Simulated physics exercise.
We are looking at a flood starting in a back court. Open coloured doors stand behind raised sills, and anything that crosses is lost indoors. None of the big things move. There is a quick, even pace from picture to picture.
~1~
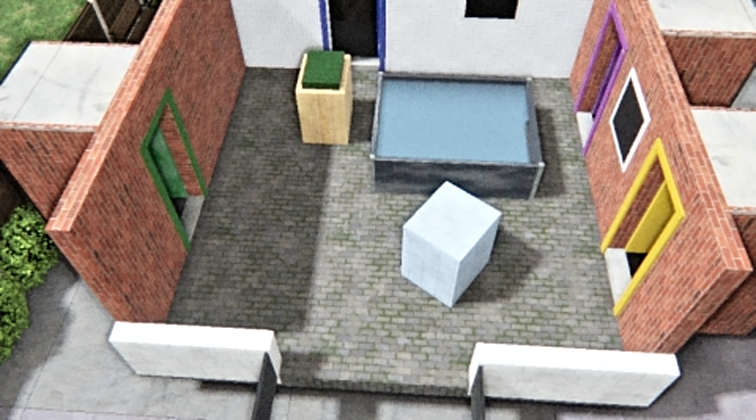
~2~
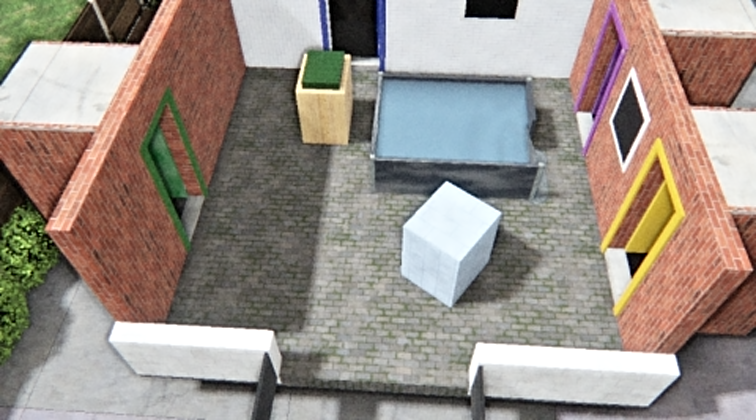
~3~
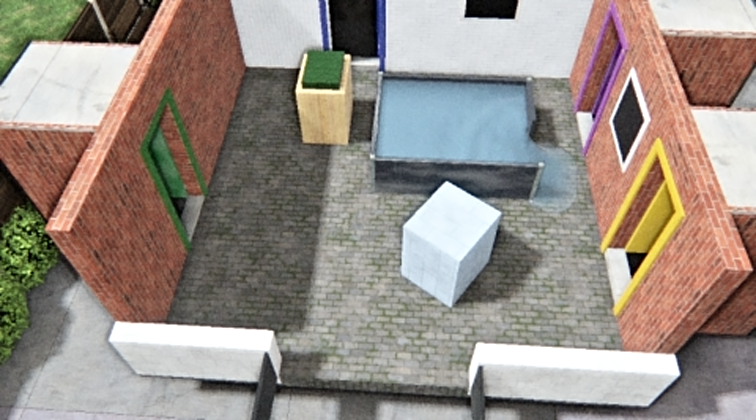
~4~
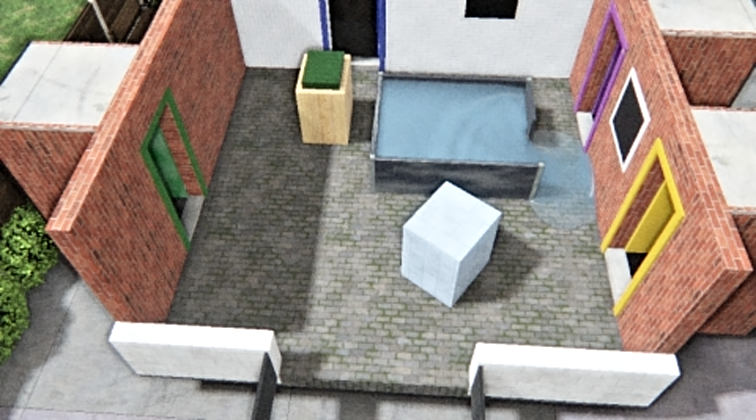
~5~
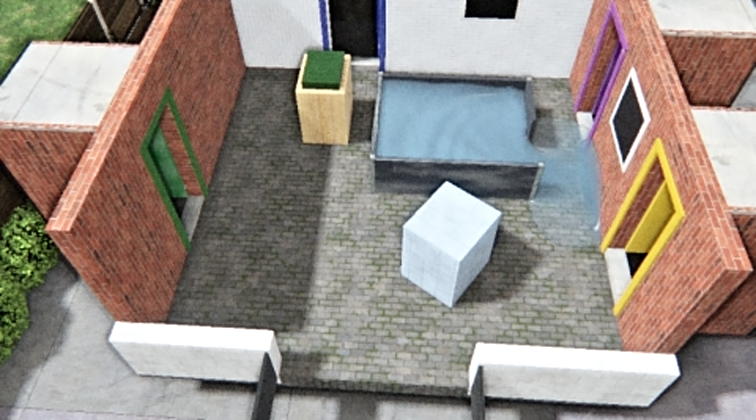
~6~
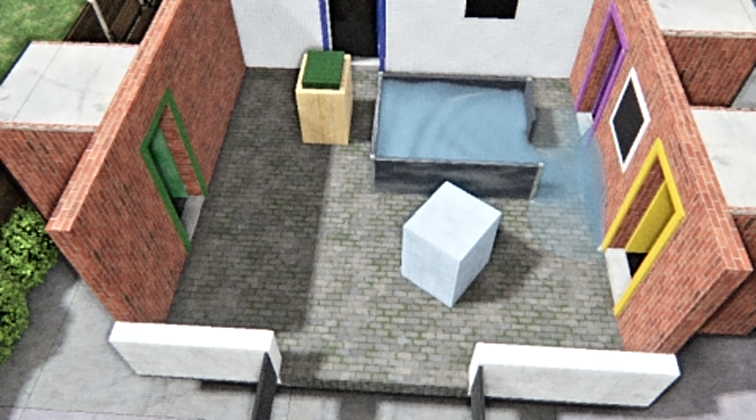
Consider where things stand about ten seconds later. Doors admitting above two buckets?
As I see it, purple door: Beyond two buckets, yellow door: Not beyond two buckets, blue door: Not beyond two buckets, green door: Beyond two buckets.
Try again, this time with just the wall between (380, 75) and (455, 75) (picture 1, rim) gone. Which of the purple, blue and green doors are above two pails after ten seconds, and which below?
Taking them in turn, the purple door crosses the line, the blue door crosses the line, the green door comes up short.
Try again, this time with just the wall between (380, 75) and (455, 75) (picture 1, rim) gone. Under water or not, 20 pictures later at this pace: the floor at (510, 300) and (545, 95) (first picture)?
Still dry, Soaked.
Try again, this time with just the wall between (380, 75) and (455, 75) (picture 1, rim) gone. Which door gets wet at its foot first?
My pick: The blue door.
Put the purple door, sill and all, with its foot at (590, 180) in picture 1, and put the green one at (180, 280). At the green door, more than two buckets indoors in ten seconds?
In this case the green door remains below.
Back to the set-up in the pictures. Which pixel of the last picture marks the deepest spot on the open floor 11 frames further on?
Around (584, 181).
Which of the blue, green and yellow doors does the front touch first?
The answer here is the yellow door.
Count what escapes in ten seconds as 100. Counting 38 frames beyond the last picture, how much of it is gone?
I get 60 percent.
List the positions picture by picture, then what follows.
In the first picture, the tank at (455, 120) is whole and still.
In the second picture, the front is at a hidden place, out from the gap at (529, 165).
In the third picture, water pours out at (528, 166) and has run to (569, 158).
In the fourth picture, water pours out at (528, 167) and has run to (580, 143).
In the fifth picture, the front is at (577, 125), out from the gap at (528, 167).
In the sixth picture, water pours out at (528, 166) and has run to (574, 111).
A moment on, water covers 15 % of the floor; the purple door over two buckets in, the yellow door wet at the sill, nothing in, the blue door not reached, the green door not reached.
Next, water covers 30 % of the floor; the purple door over two buckets in, the yellow door wet at the sill, nothing in, the blue door not reached, the green door not reached.
Then, water covers 50 % of the floor; the purple door far over two buckets in, the yellow door under two buckets in, the blue door wet at the sill, nothing in, the green door not reached.
Later, water covers 80 % of the floor; the purple door far over two buckets in, the yellow door under two buckets in, the blue door wet at the sill, nothing in, the green door under two buckets in.
In the end, water covers 95 % of the floor; the purple door far over two buckets in, the yellow door under two buckets in, the blue door wet at the sill, nothing in, the green door over two buckets in.
